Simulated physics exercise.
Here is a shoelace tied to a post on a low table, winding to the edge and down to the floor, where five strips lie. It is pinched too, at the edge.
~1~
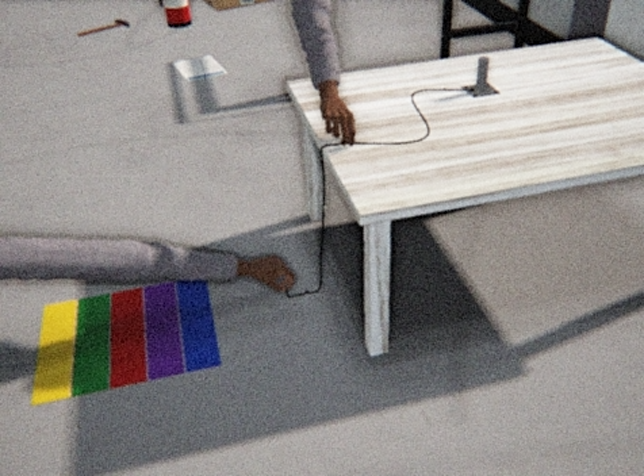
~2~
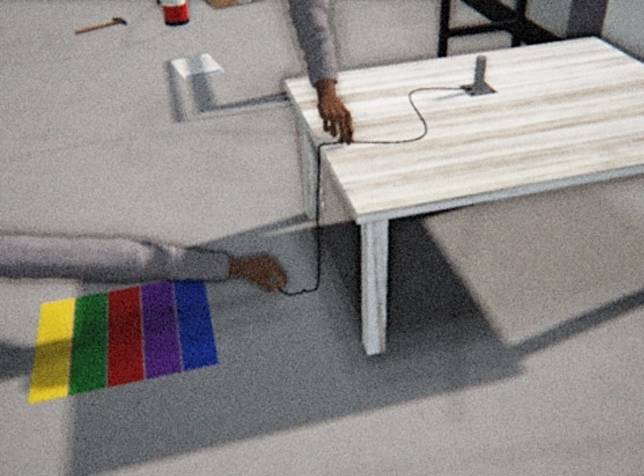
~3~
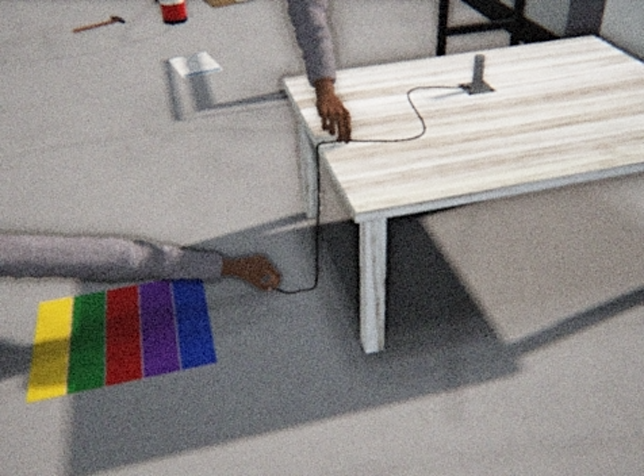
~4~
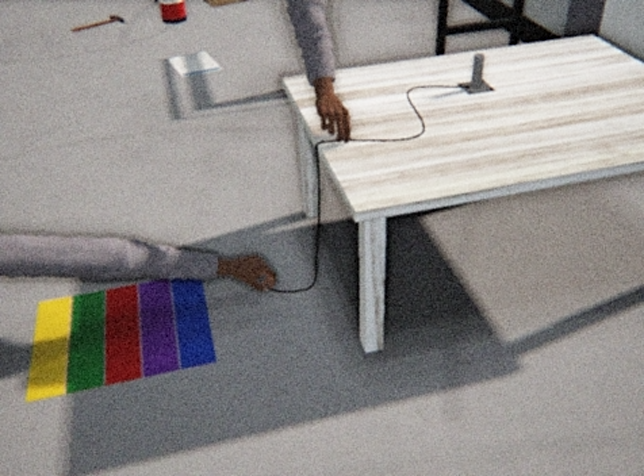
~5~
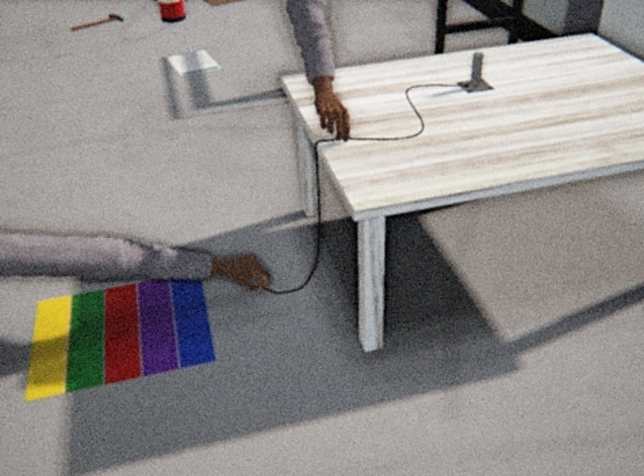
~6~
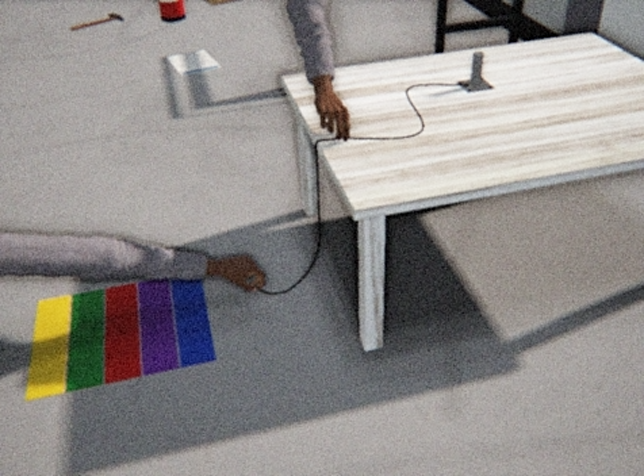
On a pale grey floor seen from above at an angle, a low whitewashed wooden table stands at right, its shadow spread beneath it. A black lace curves from a small grey post across the tabletop, where one hand pinches it at the edge, and hangs to a second hand beside yellow, green, red, purple and blue strips. The lower hand slowly draws the end slightly left, bending the hanging lace, while the view shifts barely.
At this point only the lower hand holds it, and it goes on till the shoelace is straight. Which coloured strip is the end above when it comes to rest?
The green one.
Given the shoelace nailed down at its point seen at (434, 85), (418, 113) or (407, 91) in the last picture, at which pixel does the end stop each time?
First try (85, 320), second try (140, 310), third try (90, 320).
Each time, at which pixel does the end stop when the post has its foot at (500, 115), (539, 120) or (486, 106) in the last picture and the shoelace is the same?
In pixels, the answers are (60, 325), (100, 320) and (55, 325).
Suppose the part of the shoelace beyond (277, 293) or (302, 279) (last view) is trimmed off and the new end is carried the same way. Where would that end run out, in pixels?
Respectively (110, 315) and (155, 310).
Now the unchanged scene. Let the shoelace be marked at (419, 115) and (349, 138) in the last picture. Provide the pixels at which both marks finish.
Well, the first one sits at (365, 119), and the second one sits at (272, 166).
A little later, end near (132, 312); over red.
Next, end near (98, 319); over green.
When it is tight, end near (78, 323); over green. It halts on the green strip.
